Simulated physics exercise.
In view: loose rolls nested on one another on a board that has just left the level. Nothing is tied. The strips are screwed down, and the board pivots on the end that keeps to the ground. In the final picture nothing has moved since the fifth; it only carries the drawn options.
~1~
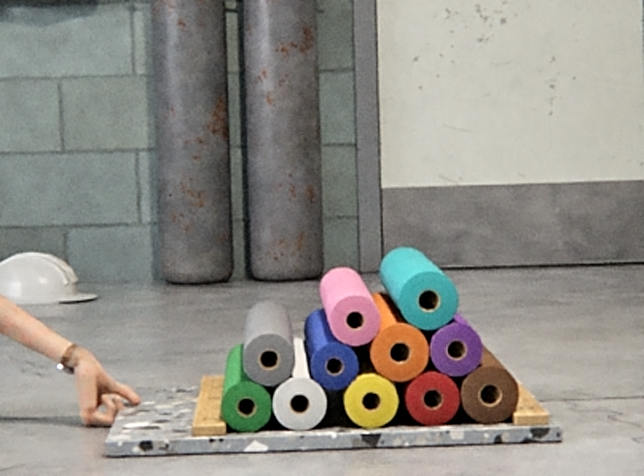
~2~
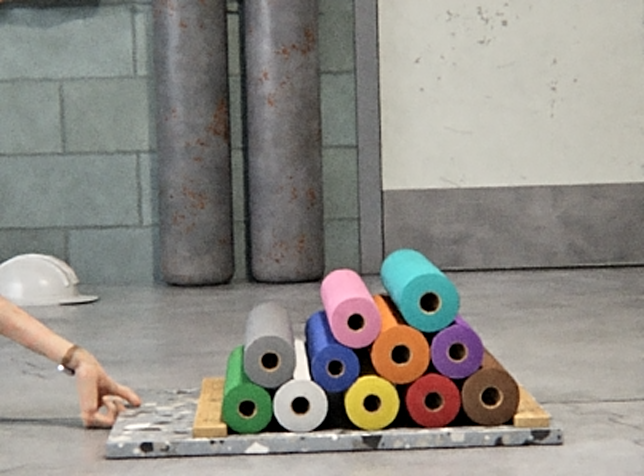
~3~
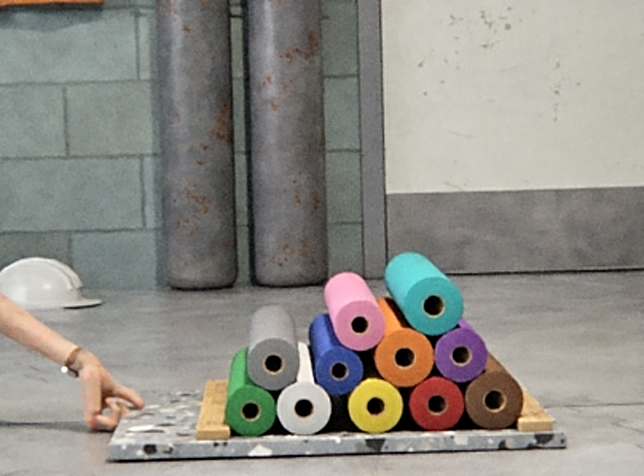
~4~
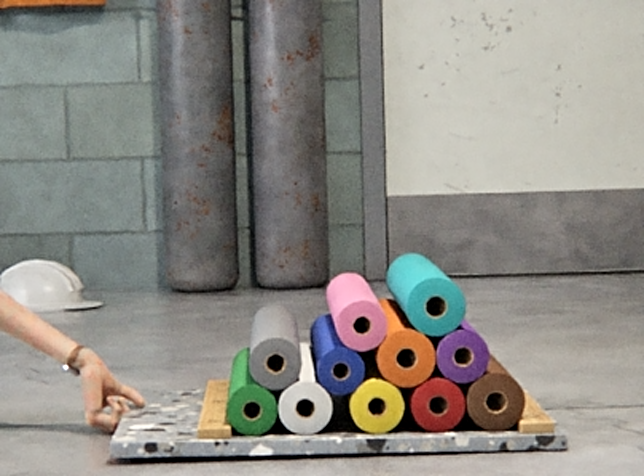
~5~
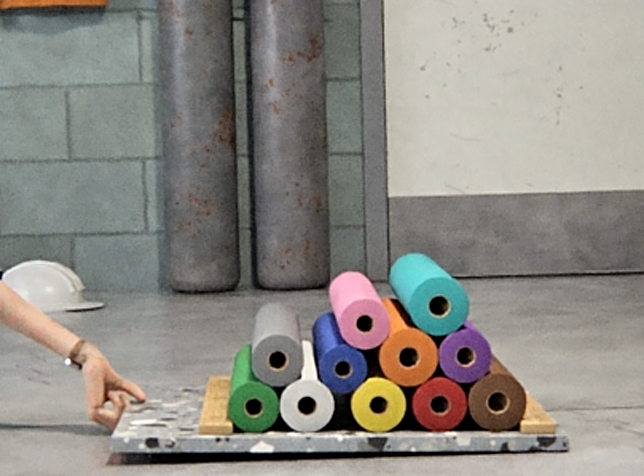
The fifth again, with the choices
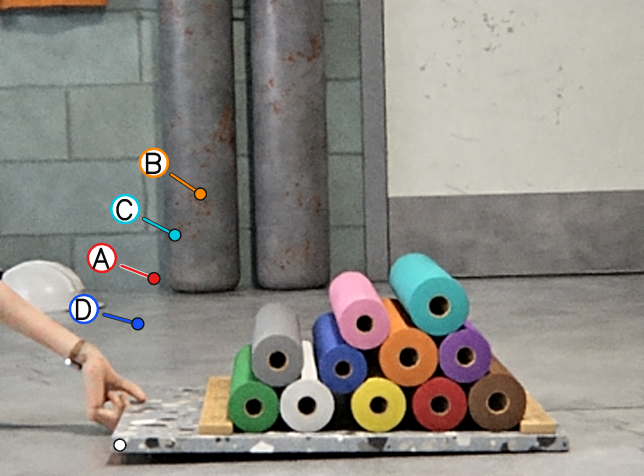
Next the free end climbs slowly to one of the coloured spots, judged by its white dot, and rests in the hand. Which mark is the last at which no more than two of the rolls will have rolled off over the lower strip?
At most to A.
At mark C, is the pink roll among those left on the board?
No.
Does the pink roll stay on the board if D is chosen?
The pink roll: Yes.
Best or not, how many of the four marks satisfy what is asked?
Two of the four.
On the marked copy, A at (154, 279); B at (200, 194); C at (175, 235); D at (138, 324); the white dot at (120, 445).
Taking A. A third of the way, board at 15°.
Two thirds of the way, board at 23°.
When it is over, board at 23°, none over the low batten.
As for the rest, B eleven over the low batten; C eleven over the low batten; D none over the low batten.
